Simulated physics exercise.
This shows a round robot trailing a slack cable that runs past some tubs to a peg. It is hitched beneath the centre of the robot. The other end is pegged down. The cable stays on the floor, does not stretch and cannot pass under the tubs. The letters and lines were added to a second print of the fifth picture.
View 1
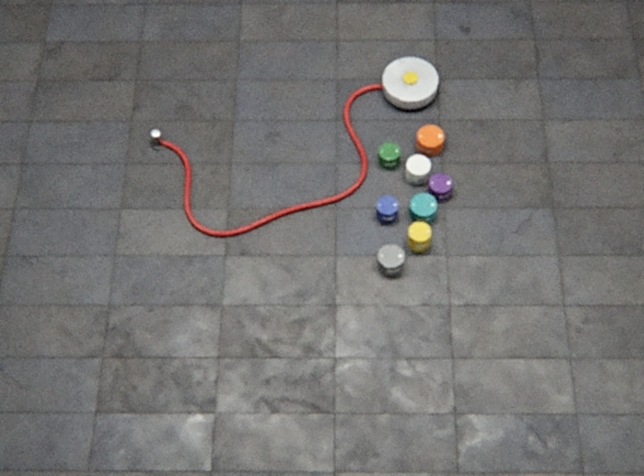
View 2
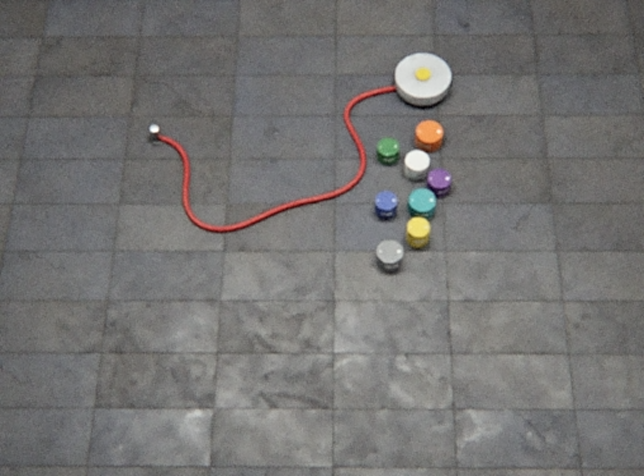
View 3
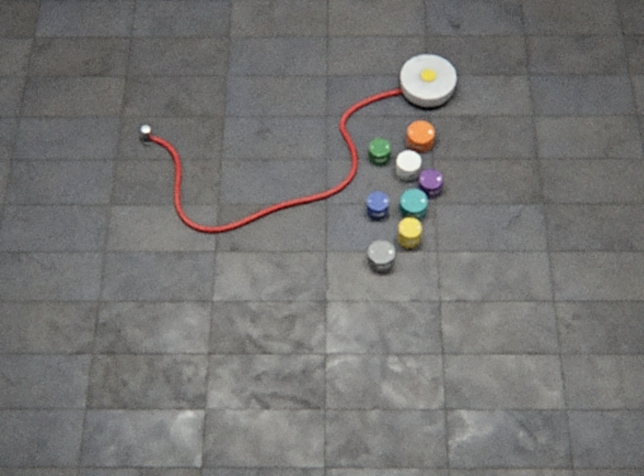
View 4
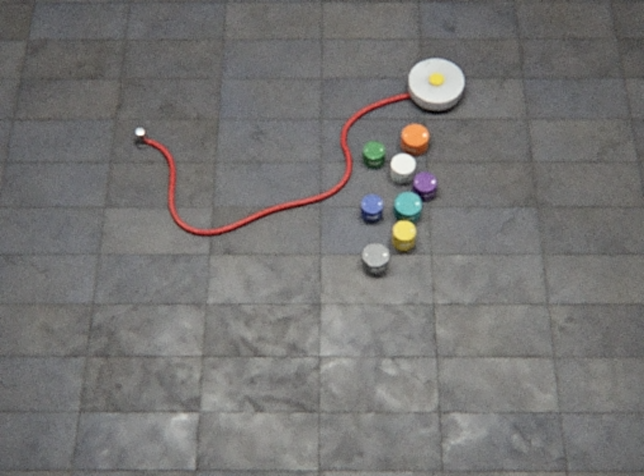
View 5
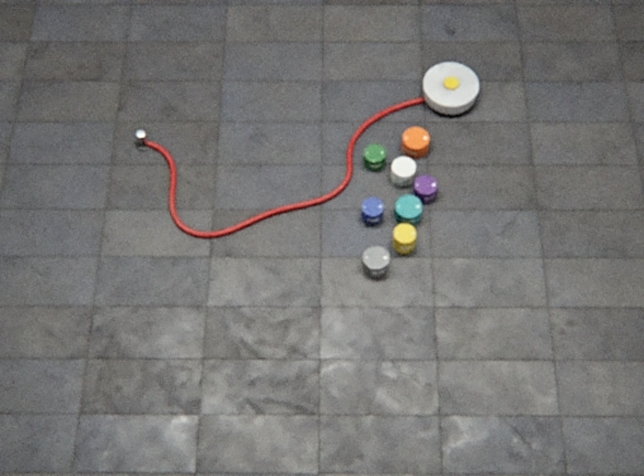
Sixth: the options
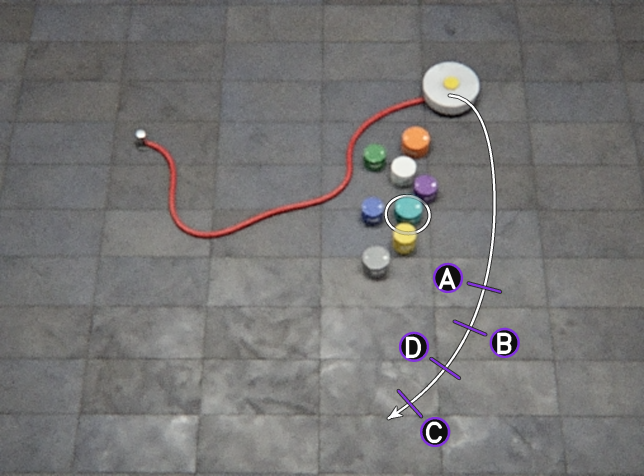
A grey tiled floor with worn, paler patches is seen from high above at a slant, the view drifting slightly. A white disc-shaped robot with a yellow centre sits at upper right, a curving red cord running from it to a small peg at left, with green, orange, white, purple, blue, teal, yellow and grey tubs clustered below. The robot slides slowly rightward, drawing the nearby cord into a gentler bend, while the tubs stay put.
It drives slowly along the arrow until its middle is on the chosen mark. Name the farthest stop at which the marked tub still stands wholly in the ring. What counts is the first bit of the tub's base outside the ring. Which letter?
B is the last safe stop.
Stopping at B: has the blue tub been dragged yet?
No.
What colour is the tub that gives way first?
Orange.
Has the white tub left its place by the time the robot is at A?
No.
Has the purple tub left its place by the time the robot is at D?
By then, yes.
On the marked copy, A at (484, 287); B at (470, 328); C at (410, 404); D at (445, 368); the ring at (408, 214); the route from (449, 95) via (491, 255) to (389, 418).
Taking B. A third of the way, robot (493, 158); turquoise tub (408, 211).
Two thirds of the way, robot (493, 244); turquoise tub (408, 211).
When it is over, robot (471, 323); white tub (400, 184); turquoise tub (408, 211); orange tub (397, 164); the turquoise tub is still in its ring.
As for the rest, A is safe but short; C drags the ringed tub to (388, 234); D drags the ringed tub to (402, 221).
